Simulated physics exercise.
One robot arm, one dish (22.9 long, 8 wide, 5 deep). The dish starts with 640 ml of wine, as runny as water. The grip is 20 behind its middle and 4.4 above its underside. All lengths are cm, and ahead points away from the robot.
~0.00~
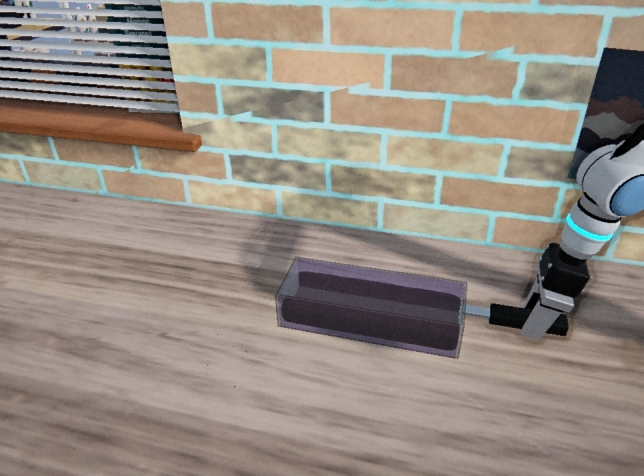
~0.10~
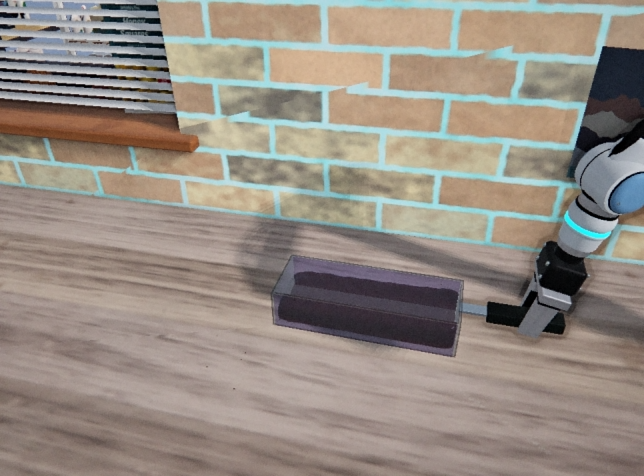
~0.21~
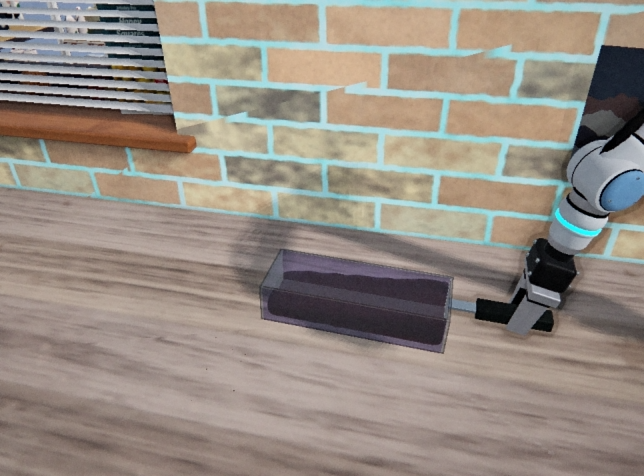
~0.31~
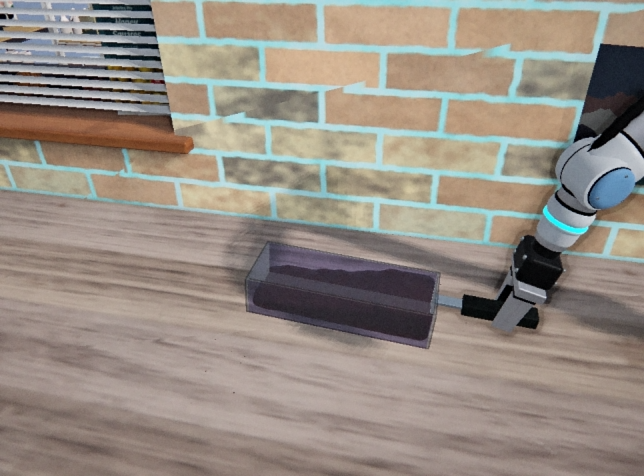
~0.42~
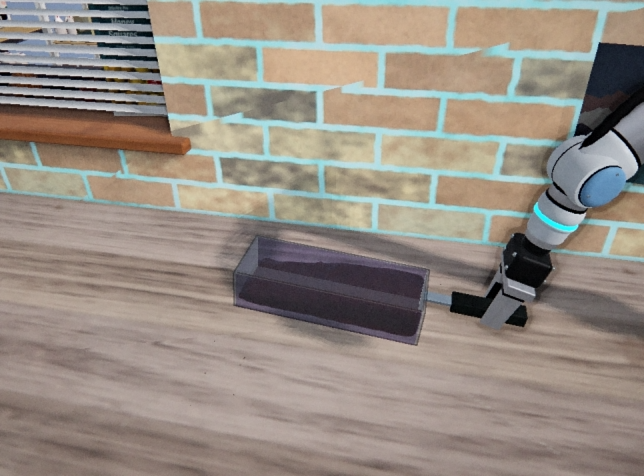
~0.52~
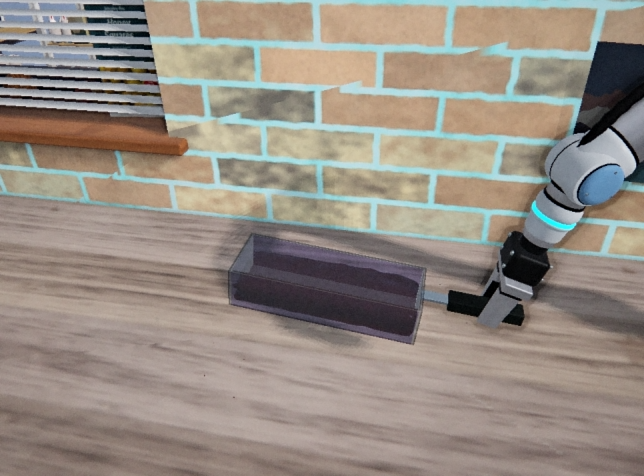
The video shows a robot arm holding a clear rectangular dish of dark liquid above a wooden surface, moving it a short way left and tilting its left end slightly upward as the liquid shifts right, then back left.
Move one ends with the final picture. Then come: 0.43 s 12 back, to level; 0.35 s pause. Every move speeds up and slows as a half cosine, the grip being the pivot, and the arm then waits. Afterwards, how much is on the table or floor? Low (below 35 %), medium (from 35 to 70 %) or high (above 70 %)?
On the table or floor the share is low, below 35 %.
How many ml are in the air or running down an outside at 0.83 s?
Some 50 ml.
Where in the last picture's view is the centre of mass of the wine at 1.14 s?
Near (471, 314).
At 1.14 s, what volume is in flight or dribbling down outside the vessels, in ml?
Some 90 ml.
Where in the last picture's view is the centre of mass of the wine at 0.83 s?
Around (375, 306).
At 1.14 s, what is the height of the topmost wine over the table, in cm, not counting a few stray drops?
About 23 cm.
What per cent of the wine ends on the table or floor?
Near 25 %.
By 0.83 s, tilted 1° backward, liquid up to 18 above the table; 590 ml in the dish, 55 ml in the air or running down outside.
By 1.14 s, level, liquid up to 26 above the table; 495 ml in the dish, 55 ml on the table or floor, 95 ml in the air or running down outside.
By 1.50 s, level, liquid up to 21 above the table; 485 ml in the dish, 160 ml on the table or floor.
By 2.30 s, level, liquid up to 15 above the table; 485 ml in the dish, 160 ml on the table or floor.
Final state, 485 ml in the dish, 160 ml on the table or floor. That is 25 % on the table or floor.
